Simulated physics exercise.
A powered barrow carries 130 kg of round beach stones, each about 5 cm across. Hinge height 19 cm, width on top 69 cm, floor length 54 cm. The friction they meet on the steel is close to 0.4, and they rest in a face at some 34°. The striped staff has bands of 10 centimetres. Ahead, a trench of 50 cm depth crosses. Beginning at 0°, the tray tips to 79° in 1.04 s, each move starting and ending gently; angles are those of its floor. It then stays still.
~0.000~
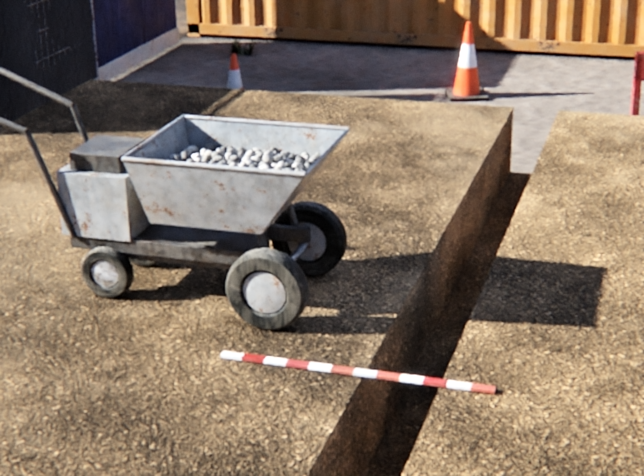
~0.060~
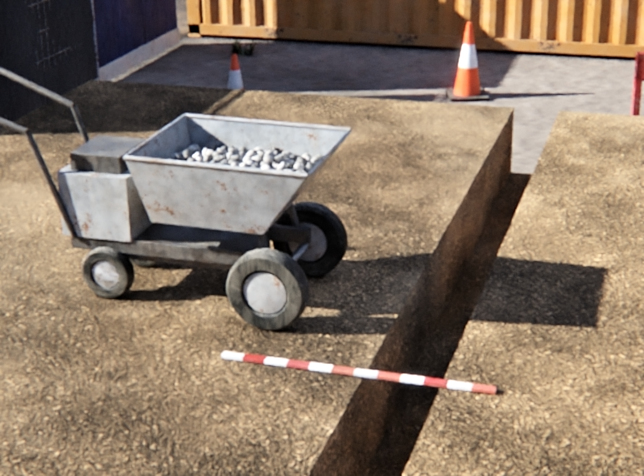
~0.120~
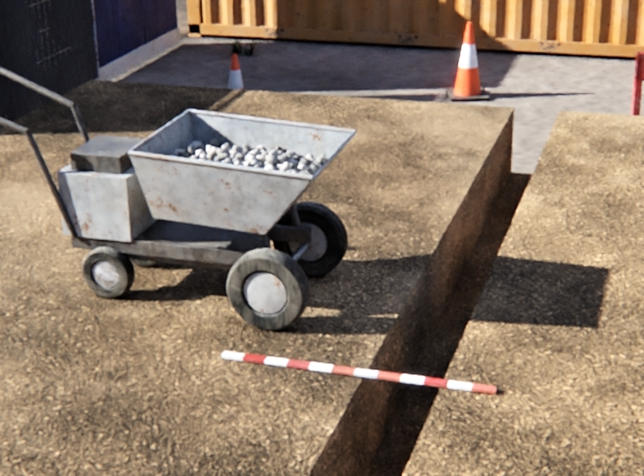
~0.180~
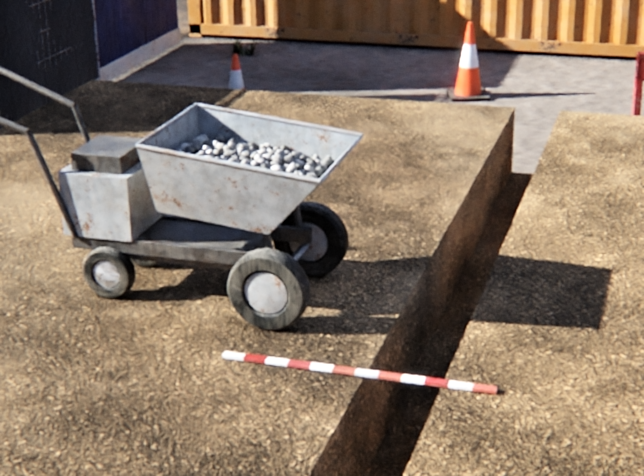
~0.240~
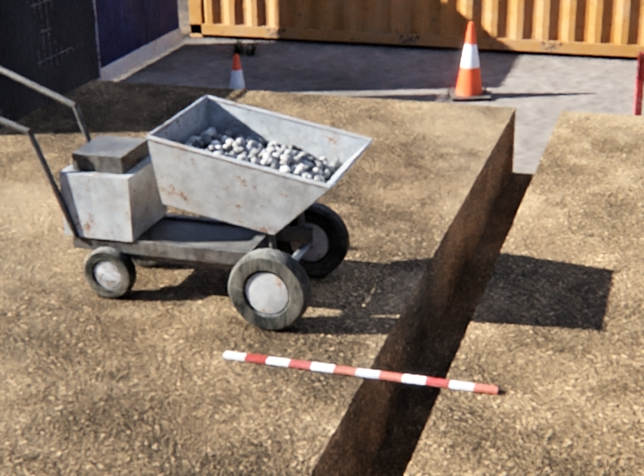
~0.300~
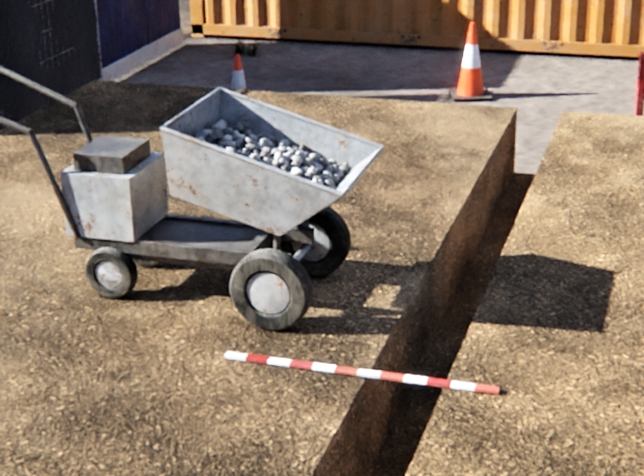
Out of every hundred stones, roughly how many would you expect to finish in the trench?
Close to 79 in every hundred.
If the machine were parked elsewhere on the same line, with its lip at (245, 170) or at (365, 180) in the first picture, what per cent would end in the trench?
It'd be around 70 per cent and after that around 5 per cent.
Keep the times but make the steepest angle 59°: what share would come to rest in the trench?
Roughly 55% would end there.
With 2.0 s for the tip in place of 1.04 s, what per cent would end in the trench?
Close to 85 percent, then.
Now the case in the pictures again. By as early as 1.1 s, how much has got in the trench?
Some 45 per cent.
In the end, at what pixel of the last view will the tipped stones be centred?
I'd point somewhere around (447, 394).
After 0.8 s the floor is at 67°; 100 % in the tray; the foremost stones are at (412, 265).
After 1.1 s the floor is at 79°; 39 % in the tray, 47 % in the trench, 14 % past the trench; the foremost stones are at (520, 335).
After 1.5 s the floor is at 79°; 6 % in the tray, 73 % in the trench, 21 % past the trench; the foremost stones are at (629, 351).
After 3.4 s the floor is at 79°; 0 % in the tray, 79 % in the trench, 21 % past the trench; the foremost stones are past the picture's edge.
